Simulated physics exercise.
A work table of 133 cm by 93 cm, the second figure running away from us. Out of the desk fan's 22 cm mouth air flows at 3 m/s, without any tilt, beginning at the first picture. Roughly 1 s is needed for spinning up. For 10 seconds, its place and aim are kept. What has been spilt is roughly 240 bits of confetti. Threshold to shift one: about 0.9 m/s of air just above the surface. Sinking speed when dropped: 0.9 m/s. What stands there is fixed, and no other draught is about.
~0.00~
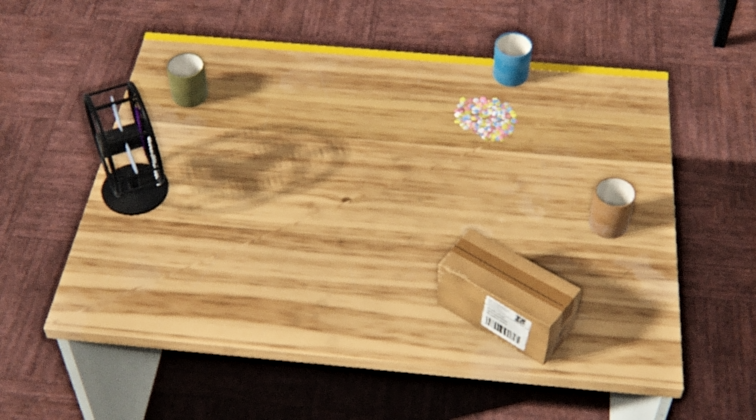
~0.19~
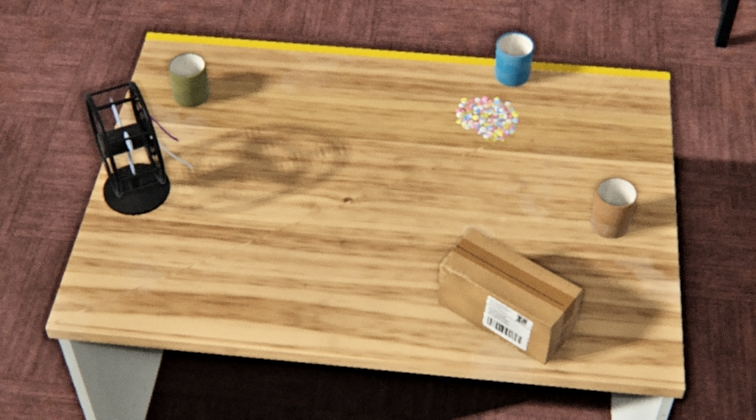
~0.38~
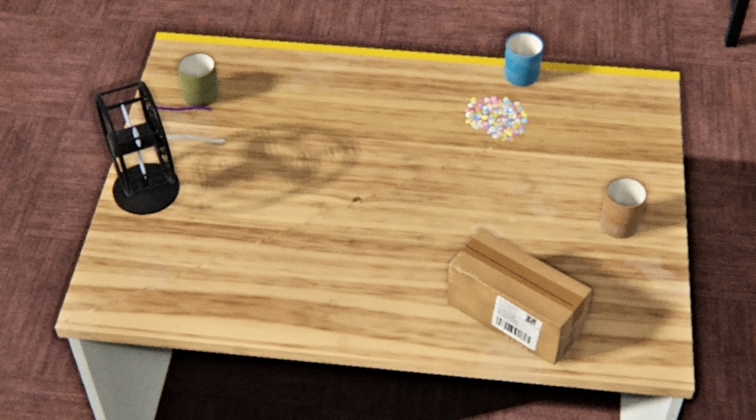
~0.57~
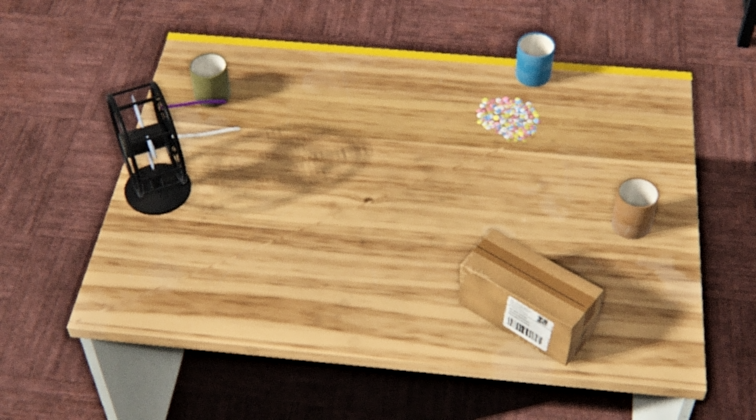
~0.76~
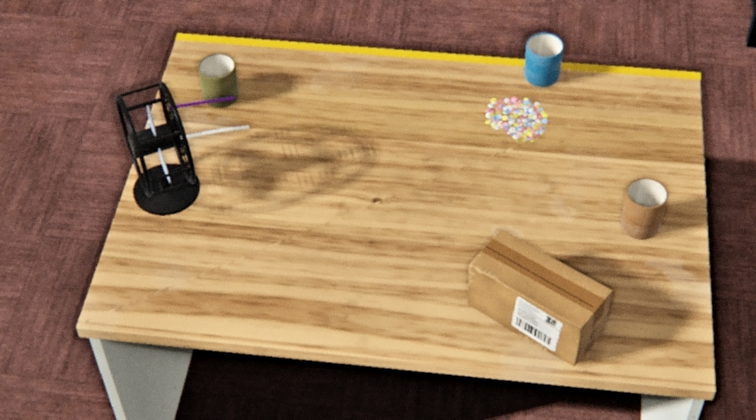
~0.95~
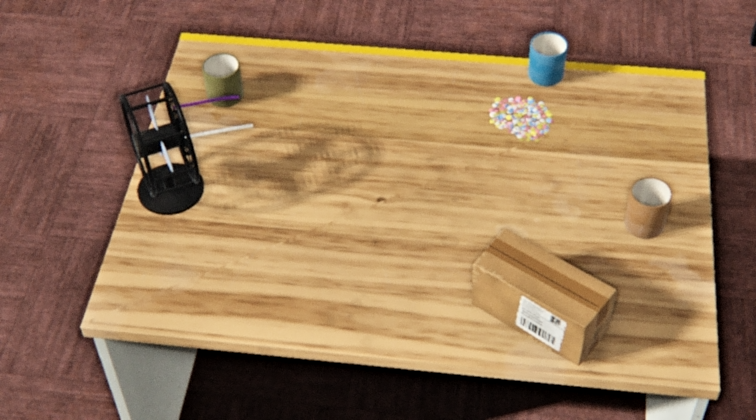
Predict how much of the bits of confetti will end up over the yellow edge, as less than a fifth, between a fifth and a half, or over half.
I'm guessing the proportion over that edge is smaller than one fifth.
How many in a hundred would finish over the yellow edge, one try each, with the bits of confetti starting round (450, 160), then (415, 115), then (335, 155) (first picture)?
Going through the three spots in order, you'd get 0 percent, 40 percent and 5 percent.
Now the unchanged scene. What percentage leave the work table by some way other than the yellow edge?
The share comes to some 90 per cent.
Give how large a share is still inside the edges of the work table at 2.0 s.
Some 1 per cent.
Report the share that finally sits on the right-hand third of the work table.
Near 0 %.
After 2.0 s, 5 % are over the yellow edge; 13 % have settled or left.
After 3.2 s, 5 % are over the yellow edge; 100 % have settled or left.
After 5.5 s, 5 % are over the yellow edge; 100 % have settled or left.
After 10.0 s, at the end, 5 % are over the yellow edge.
